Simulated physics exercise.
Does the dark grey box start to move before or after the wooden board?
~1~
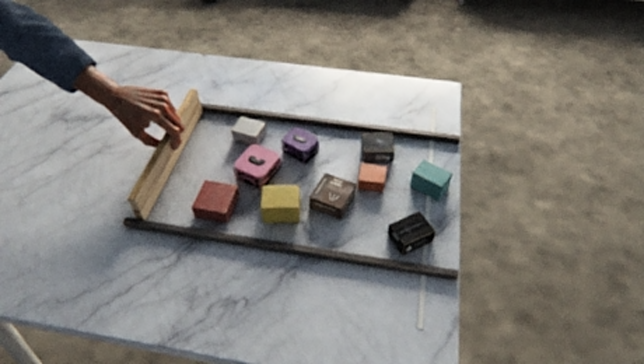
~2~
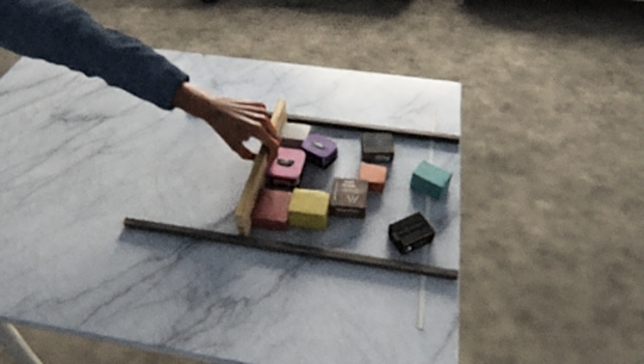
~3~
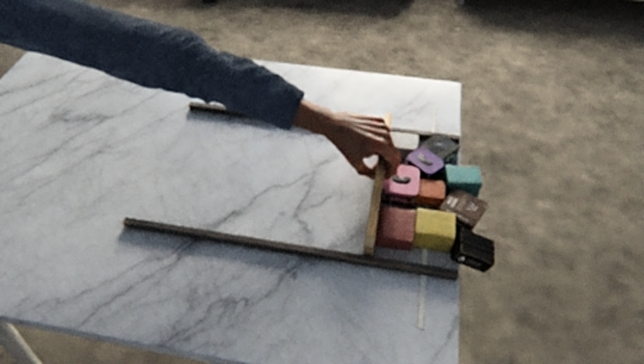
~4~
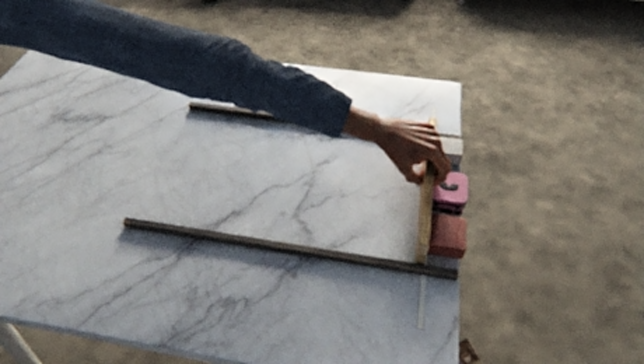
It starts to move after the board. The board is already sliding right while the grey box still sits in its place, and the box only shifts later as the pieces are pushed together toward the edge.
